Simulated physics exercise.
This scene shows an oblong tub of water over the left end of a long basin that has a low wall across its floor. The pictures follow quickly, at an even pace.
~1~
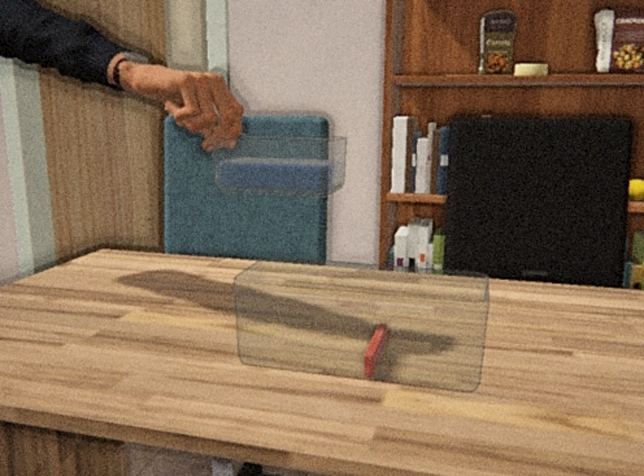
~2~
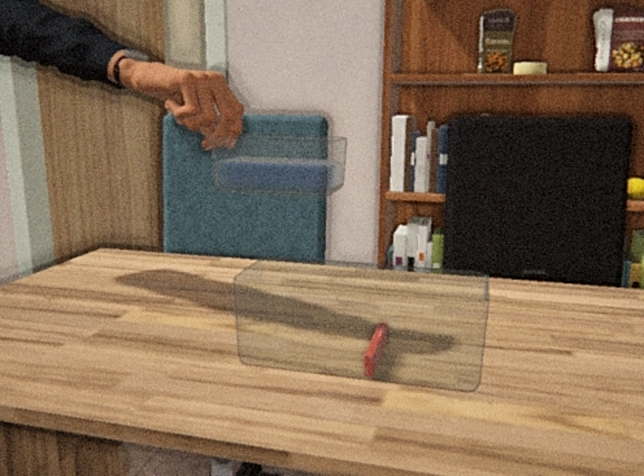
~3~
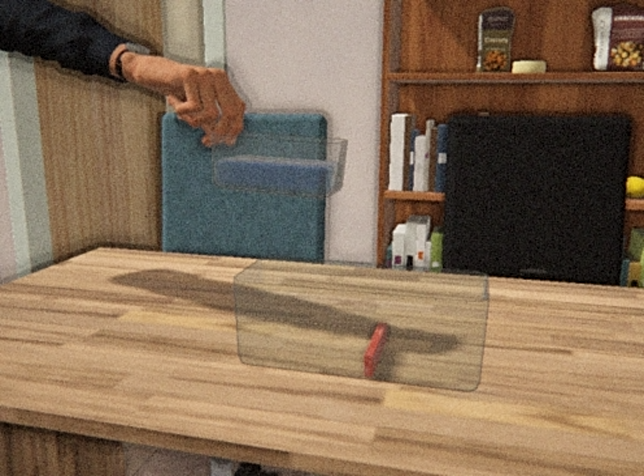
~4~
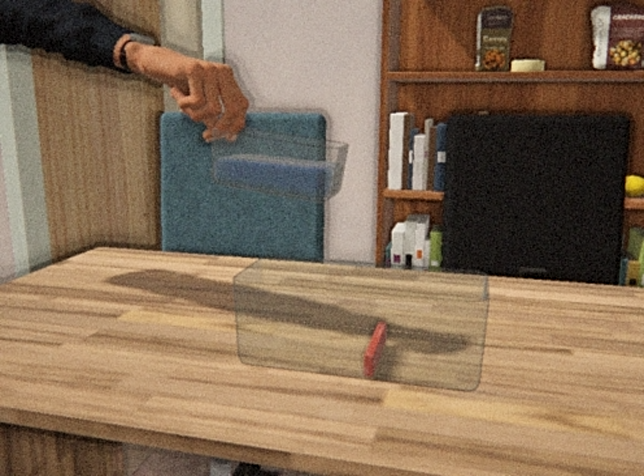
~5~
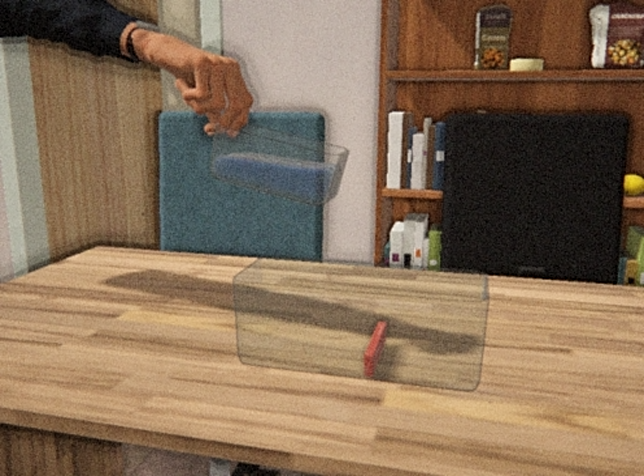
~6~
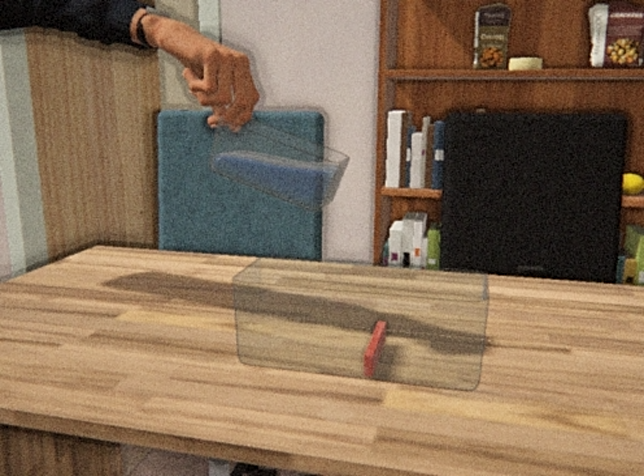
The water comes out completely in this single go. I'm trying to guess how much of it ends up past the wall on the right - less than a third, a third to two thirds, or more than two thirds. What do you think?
A third to two thirds.
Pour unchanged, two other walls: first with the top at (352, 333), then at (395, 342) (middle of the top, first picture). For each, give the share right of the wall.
65 %, then 15 %.
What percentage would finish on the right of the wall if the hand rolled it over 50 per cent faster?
Roughly 35 percent.
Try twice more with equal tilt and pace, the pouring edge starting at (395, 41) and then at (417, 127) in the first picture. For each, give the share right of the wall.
75 % and 80 %.
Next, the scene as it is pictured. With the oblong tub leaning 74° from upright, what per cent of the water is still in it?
35 per cent or so.
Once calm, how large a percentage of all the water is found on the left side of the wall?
That share comes out near 55 percent.
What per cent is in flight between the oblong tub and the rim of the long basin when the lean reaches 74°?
Roughly 50 %.
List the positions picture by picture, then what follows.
In the first picture, tilt 0°; pouring edge (341, 140); surface from (228, 161) to (339, 164); the long basin's rim runs from (248, 269) to (488, 289); the wall's top is at (377, 340).
In the second picture, tilt 1°; pouring edge (341, 141); surface from (227, 160) to (339, 164).
In the third picture, tilt 3°; pouring edge (342, 143); surface from (227, 159) to (339, 165).
In the fourth picture, tilt 7°; pouring edge (343, 148); surface from (226, 157) to (339, 166).
In the fifth picture, tilt 12°; pouring edge (343, 154); surface from (225, 156) to (338, 167).
In the sixth picture, tilt 19°; pouring edge (344, 162); surface from (225, 153) to (340, 169).
A moment on, the oblong tub is tipped part way and 37 per cent is still to pour, 5 is left of the wall and 9 right of it.
Next, the oblong tub is tipped on its side and 13 per cent is still to pour, 34 is left of the wall and 45 right of it.
Then the oblong tub is tipped on its side and 2 per cent is still to pour, 49 is left of the wall and 45 right of it.
Later the oblong tub is tipped on its side and 0 per cent is still to pour, 53 is left of the wall and 46 right of it.
In the end 53 per cent lies left of the wall, 46 right of it and 1 outside.
